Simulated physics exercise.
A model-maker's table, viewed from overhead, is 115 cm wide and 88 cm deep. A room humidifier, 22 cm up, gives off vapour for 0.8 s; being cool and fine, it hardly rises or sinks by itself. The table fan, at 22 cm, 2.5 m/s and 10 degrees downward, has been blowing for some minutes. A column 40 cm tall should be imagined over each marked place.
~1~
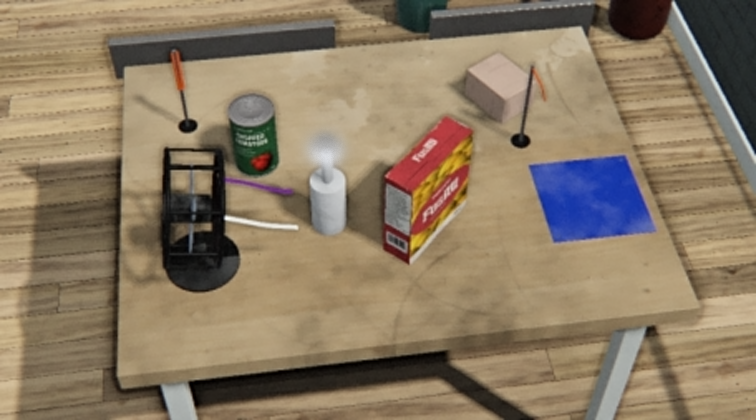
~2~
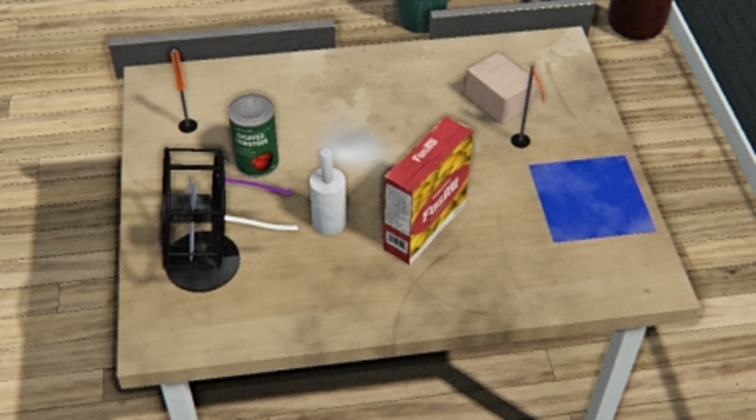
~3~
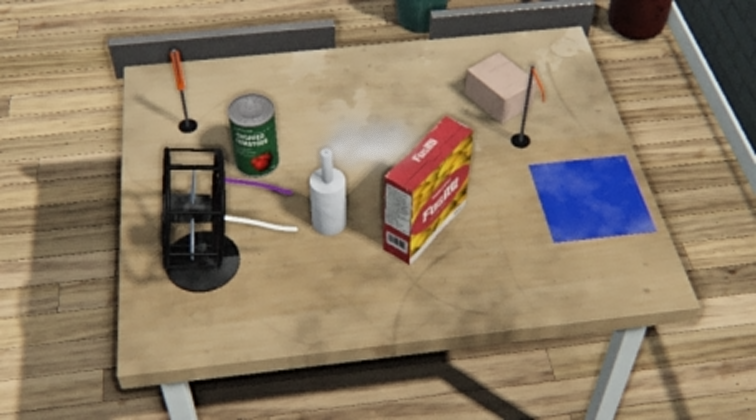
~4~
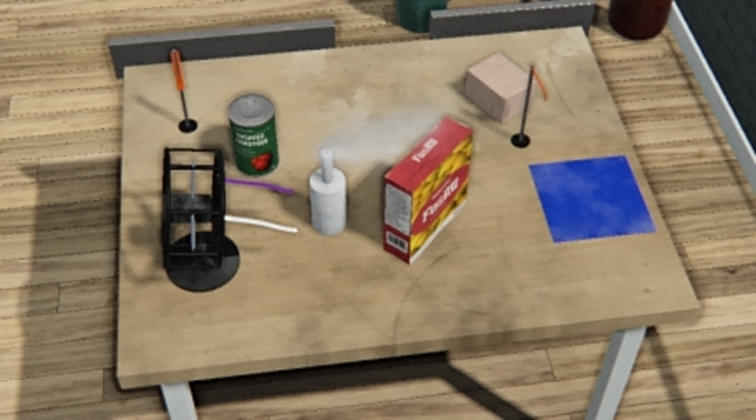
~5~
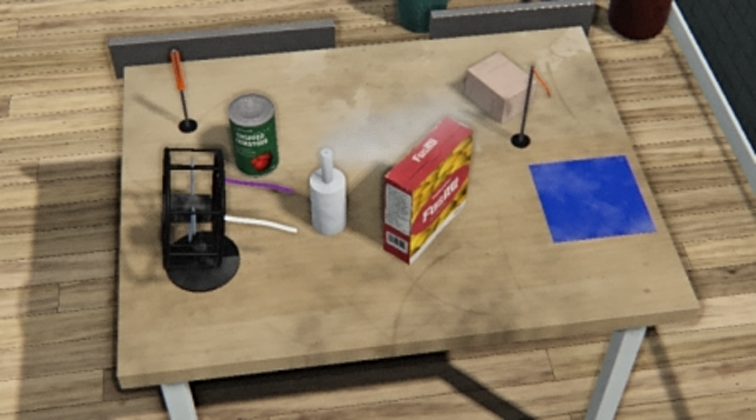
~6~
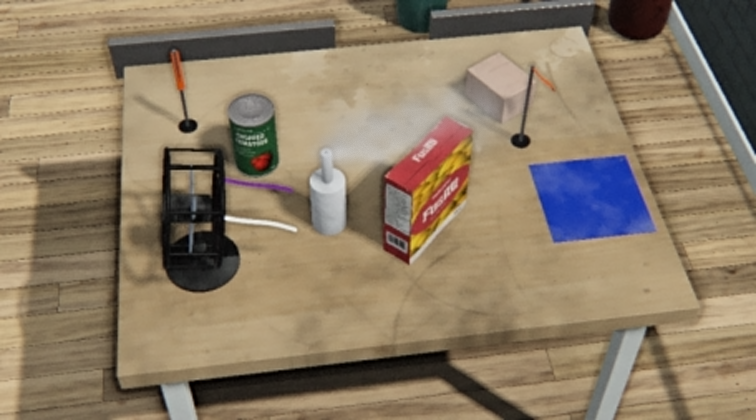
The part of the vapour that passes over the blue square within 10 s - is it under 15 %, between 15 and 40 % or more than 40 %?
It is above 40 %.
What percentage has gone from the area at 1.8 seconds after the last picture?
About 70 % by then.
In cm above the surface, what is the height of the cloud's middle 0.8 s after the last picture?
Height of middle: Approx. 20 cm.
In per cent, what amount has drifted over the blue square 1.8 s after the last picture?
Share: Around 60 percent.
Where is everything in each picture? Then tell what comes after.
The vapour is thickest near (325, 149), the room humidifier stands at (327, 165) and the table fan is at (192, 209), in the first picture.
The vapour is thickest near (351, 148) and reaches out to (373, 156) and the blue square is centred on (591, 198), in the second picture.
The vapour is thickest near (367, 144) and reaches out to (407, 140), a ribbon ends at (181, 89) and a ribbon ends at (544, 101), in the third picture.
The vapour is thickest near (376, 138) and reaches out to (435, 121), the top of a carton is at (430, 152) and the top of a tin is at (251, 110), in the fourth picture.
The vapour is thickest near (390, 132) and reaches out to (463, 113), in the fifth picture.
The vapour is thickest near (404, 127) and reaches out to (488, 107), a ribbon ends at (181, 89) and a ribbon ends at (553, 90), in the sixth picture.
Then, 0.8 s after the last picture, 5 % is gone from the area; 36 % has passed over the blue square, and the middle of the rest is near (560, 103).
Then, 1.8 s after the last picture, 66 % is gone from the area; 58 % has passed over the blue square, and the middle of the rest is near (669, 79).
Then, 3.8 s after the last picture, 98 % is gone from the area; 59 % has passed over the blue square.
Then, 9.8 s after the last picture, 100 % is gone from the area; 59 % has passed over the blue square.
